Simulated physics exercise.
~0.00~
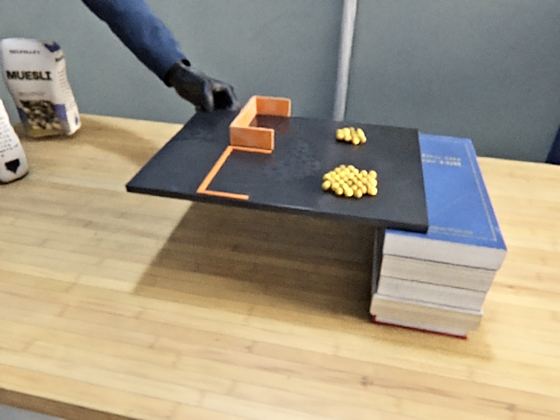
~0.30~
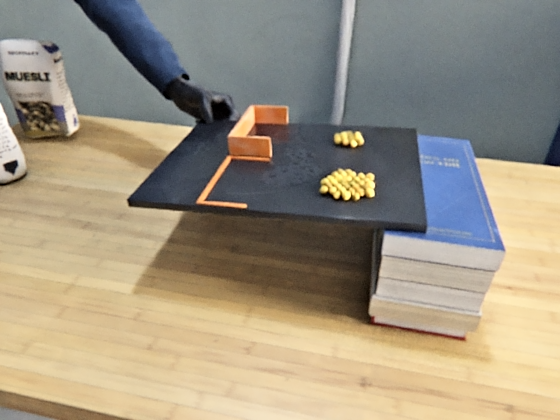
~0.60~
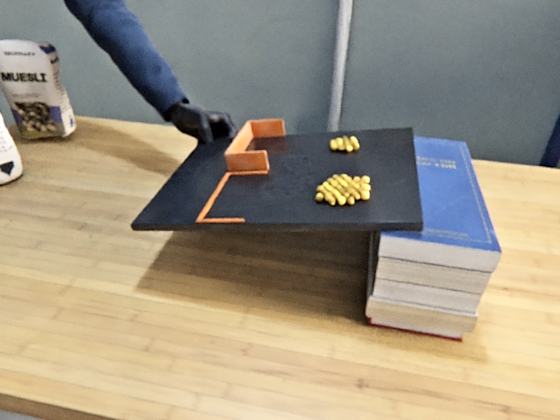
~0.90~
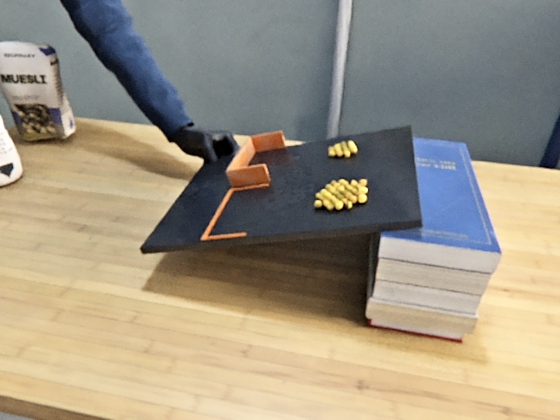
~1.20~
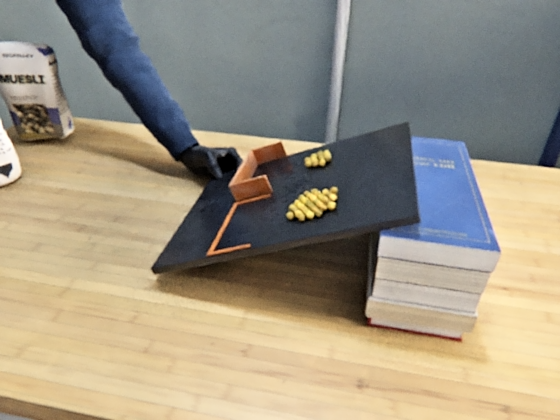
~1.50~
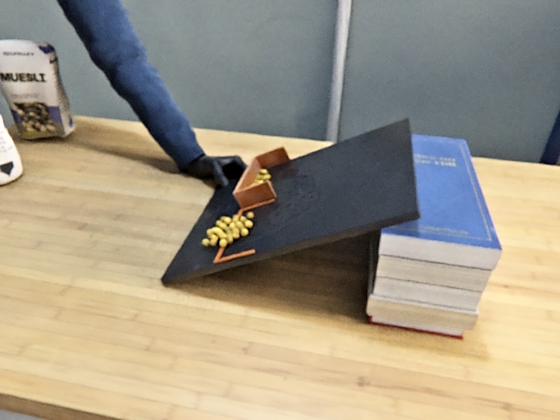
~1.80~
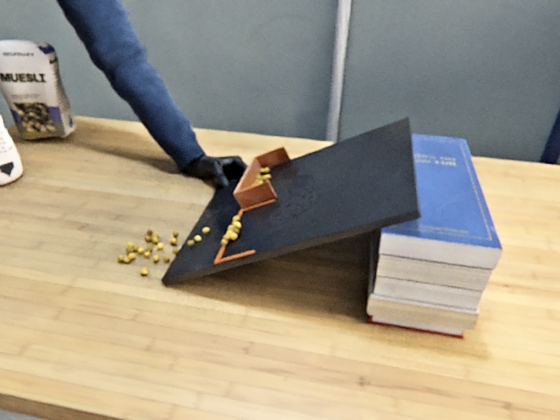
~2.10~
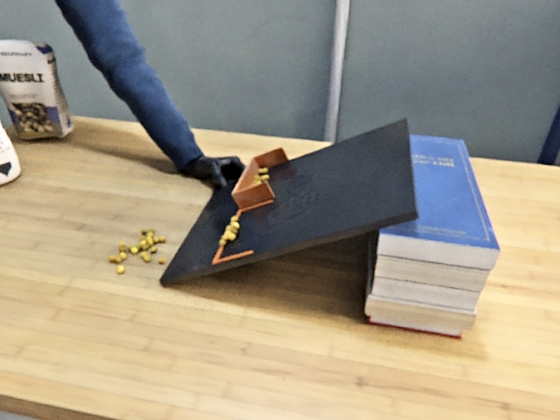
A black board, held level by a gloved hand at its left end and resting on a stack of books at its right, carries two piles of small yellow pieces on a wooden counter, seen from the front and slightly above. Orange strips stand on its left half, a low one in front and a taller, bracket-shaped one behind. The hand lowers its end to the counter, and both piles slide left down the slope. The front pile reaches the low strip and most of it spills over onto the counter, leaving some pieces behind. The back pile stays gathered behind its taller barrier.
